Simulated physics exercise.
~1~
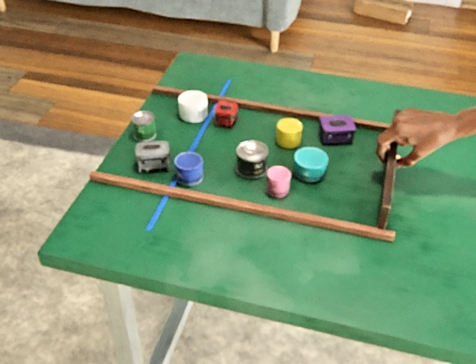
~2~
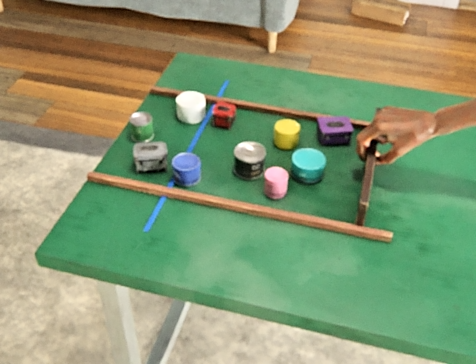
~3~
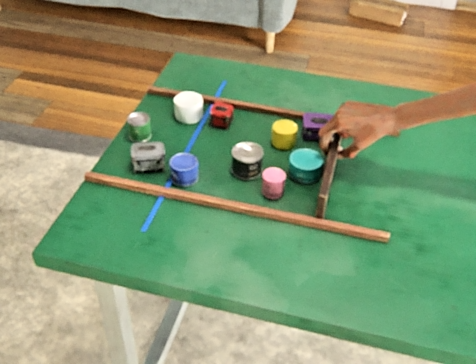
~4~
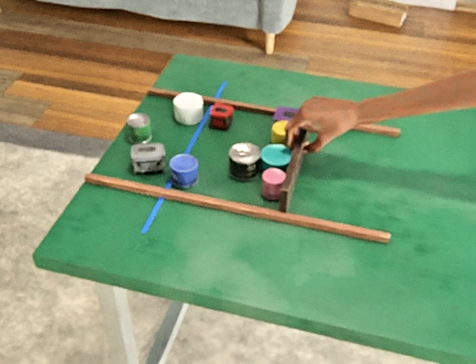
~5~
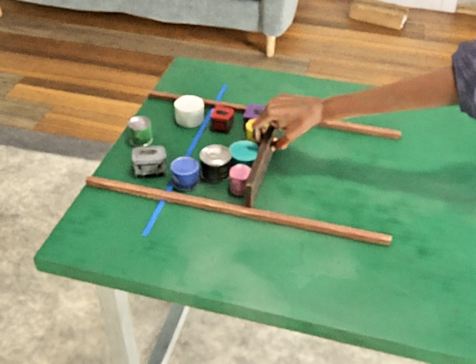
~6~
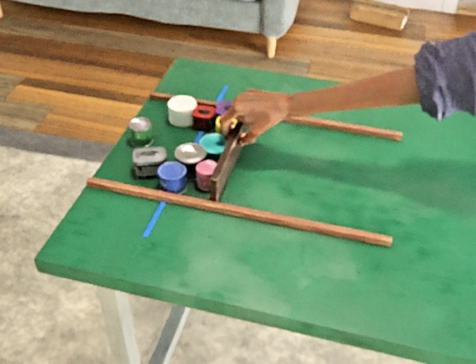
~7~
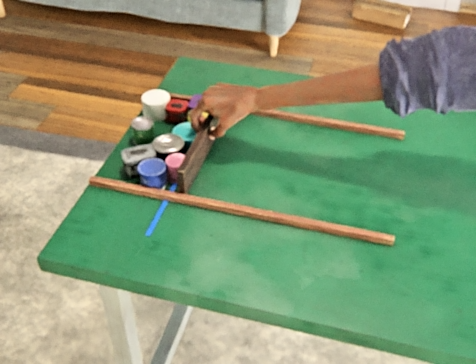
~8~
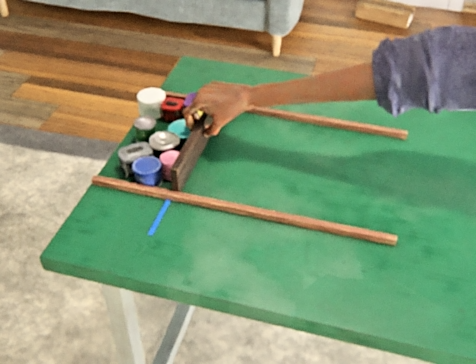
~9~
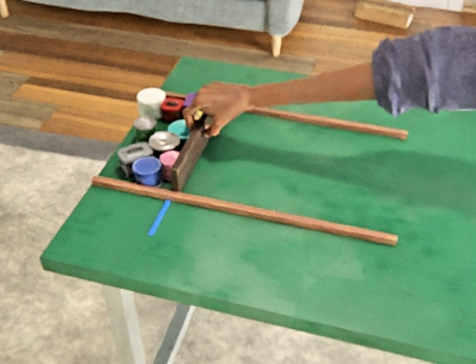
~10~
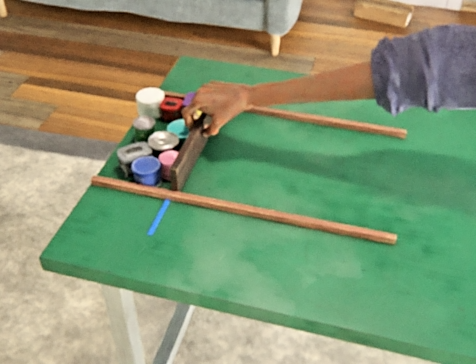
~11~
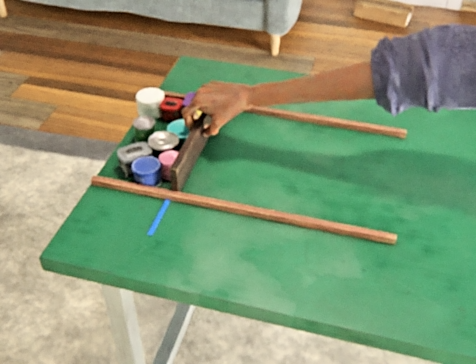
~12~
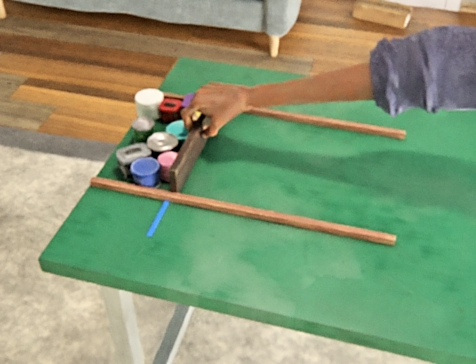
Hand sliding a dark upright board leftward along a green table, bunching small colourful pots together near the end, none falling.
